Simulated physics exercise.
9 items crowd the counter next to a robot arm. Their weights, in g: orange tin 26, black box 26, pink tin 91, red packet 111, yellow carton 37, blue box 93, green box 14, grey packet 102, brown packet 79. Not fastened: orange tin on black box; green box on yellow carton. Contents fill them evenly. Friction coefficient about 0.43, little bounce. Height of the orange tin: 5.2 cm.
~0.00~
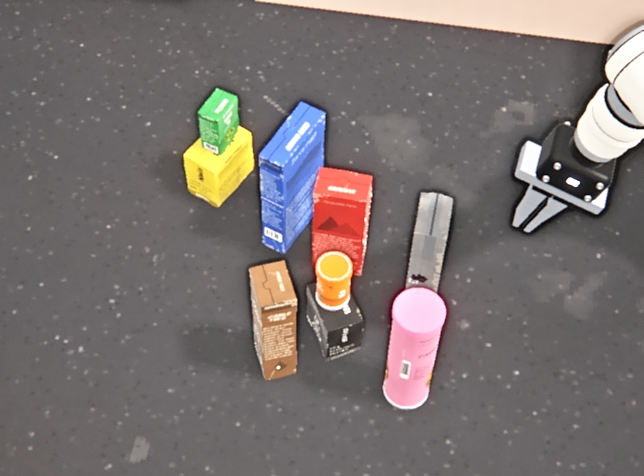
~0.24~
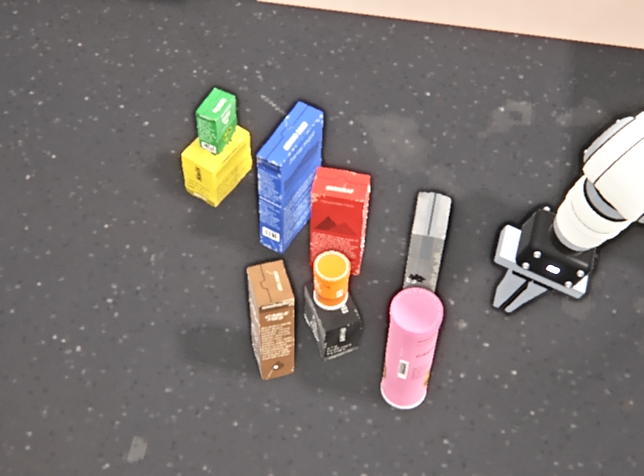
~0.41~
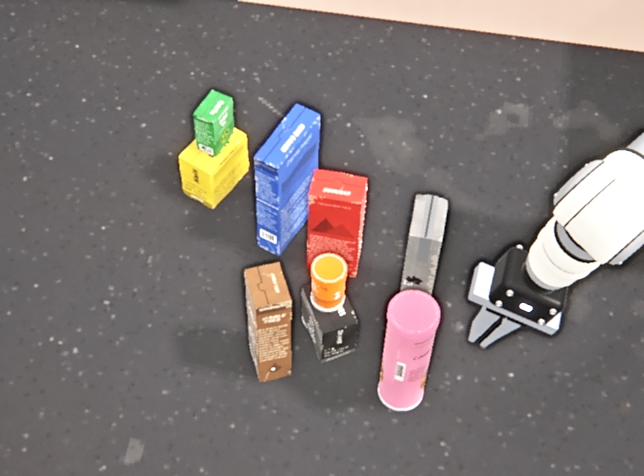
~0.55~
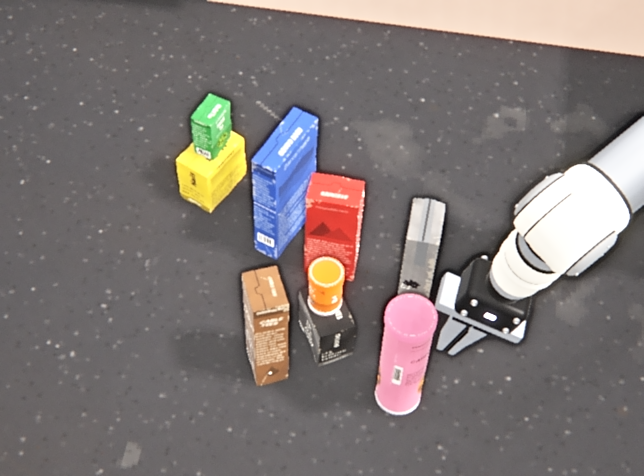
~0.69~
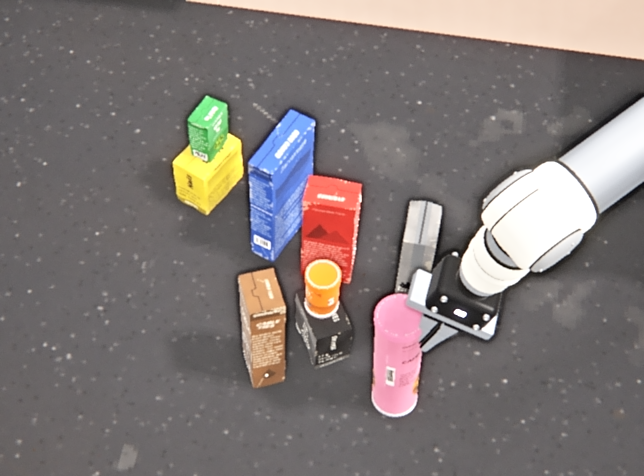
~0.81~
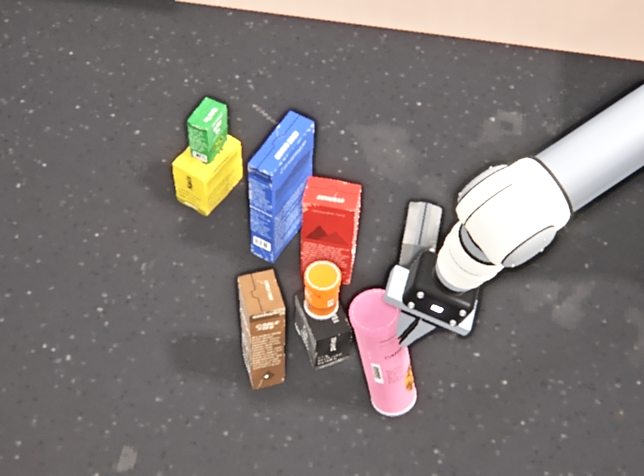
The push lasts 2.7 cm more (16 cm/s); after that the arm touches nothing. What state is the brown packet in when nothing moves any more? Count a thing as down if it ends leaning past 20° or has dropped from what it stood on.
The brown packet ends down.
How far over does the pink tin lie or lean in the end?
About 80°.
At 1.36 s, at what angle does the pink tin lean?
Some 70° off upright.
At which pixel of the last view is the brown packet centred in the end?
Around (167, 378).
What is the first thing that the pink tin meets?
The brown packet.
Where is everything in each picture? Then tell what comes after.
The first picture shows fingers at (533, 200); pink tin (412, 352) upright; brown packet (274, 323).
The second picture shows fingers at (513, 282); pink tin (410, 352) upright; orange tin (331, 281), black box (332, 317).
The third picture shows fingers at (488, 317); pink tin (407, 354) upright; red packet (336, 225), yellow carton (215, 164).
The fourth picture shows fingers at (455, 326); pink tin (404, 358) upright; blue box (285, 186), green box (212, 128).
The fifth picture shows fingers at (427, 323); pink tin (397, 359) leaning 3°; grey packet (416, 263).
The sixth picture shows fingers at (405, 319); pink tin (385, 356) leaning 11°; brown packet (262, 332).
After 1.06 s, leaning pink tin 36°.
After 1.36 s, brown packet and pink tin touch at 1.07 s; black box and pink tin touch at 1.11 s; leaning pink tin 71°, brown packet 56°.
After 1.81 s, leaning brown packet 90°, pink tin 76°.
At rest, past 20° or fallen, pink tin and brown packet. Standing, grey packet, black box, red packet, blue box, yellow carton, green box and orange tin.
